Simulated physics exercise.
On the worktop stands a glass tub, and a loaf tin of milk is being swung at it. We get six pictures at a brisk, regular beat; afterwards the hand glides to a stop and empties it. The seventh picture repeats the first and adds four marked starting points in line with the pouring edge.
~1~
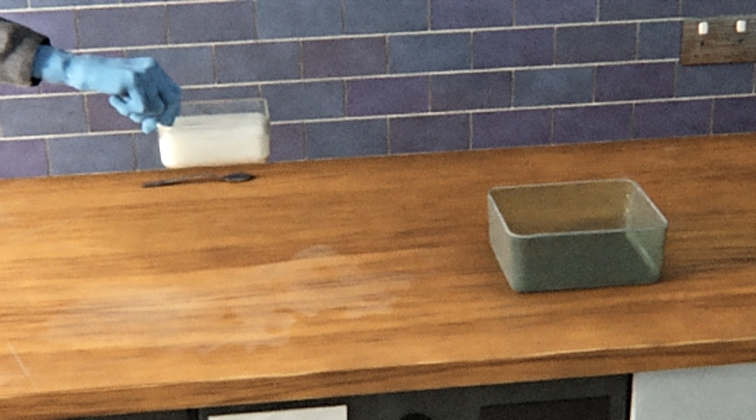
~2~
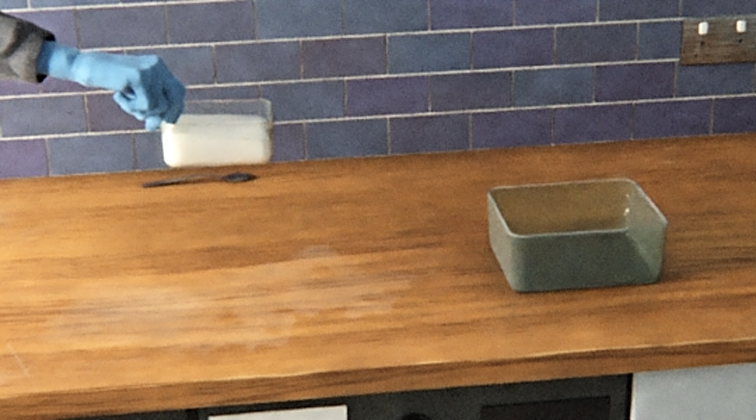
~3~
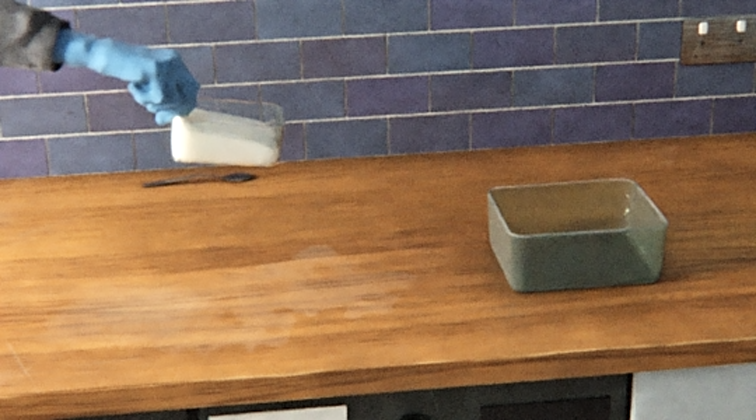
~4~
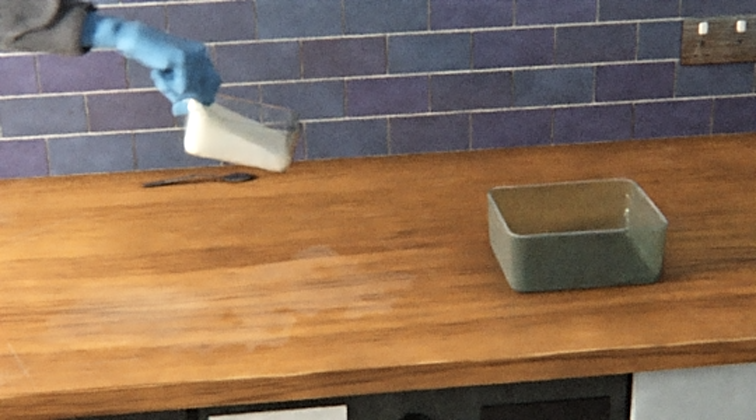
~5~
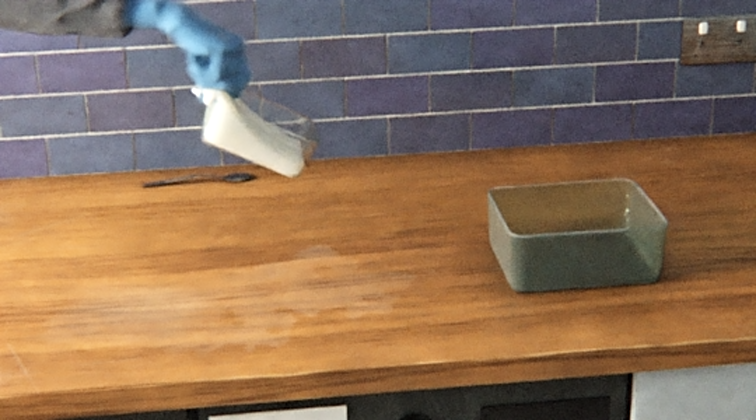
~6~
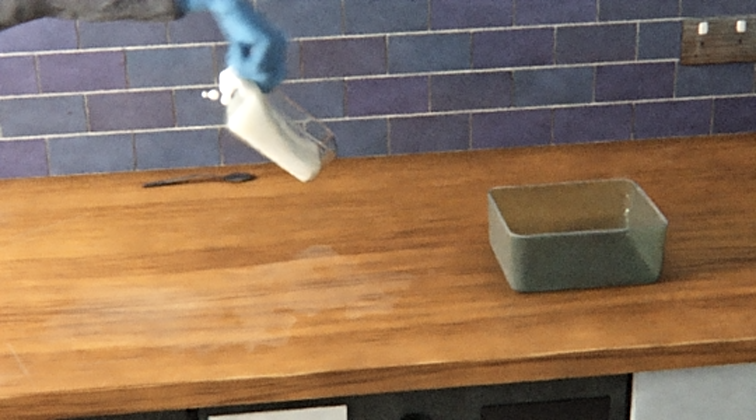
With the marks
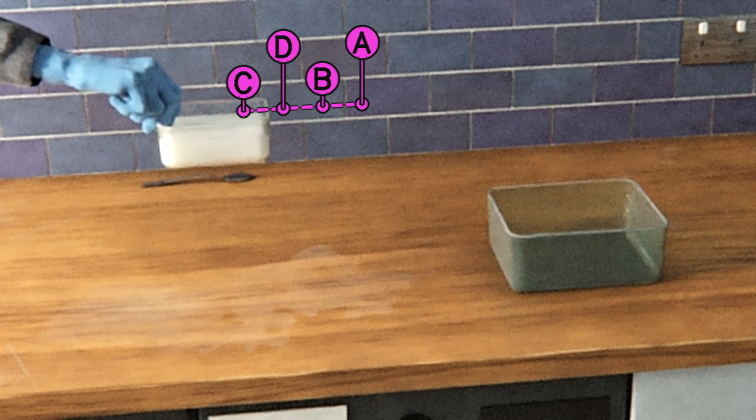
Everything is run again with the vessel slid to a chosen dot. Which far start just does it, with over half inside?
Choose B.
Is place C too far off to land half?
Yes.
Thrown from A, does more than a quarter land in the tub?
Yes, clearly.
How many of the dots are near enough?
Two.
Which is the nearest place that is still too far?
That would be D.
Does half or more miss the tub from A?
No, that is safe.
On the marked copy, A at (362, 104); B at (322, 106); C at (243, 110); D at (283, 108).
Choosing A, about 80 % lands in the tub, 10 % falls short and 10 % goes beside or beyond.
Choosing B, about 74 % lands in the tub, 13 % falls short and 14 % goes beside or beyond.
Choosing C, about 5 % lands in the tub, 88 % falls short and 7 % goes beside or beyond.
Choosing D, about 28 % lands in the tub, 63 % falls short and 9 % goes beside or beyond.
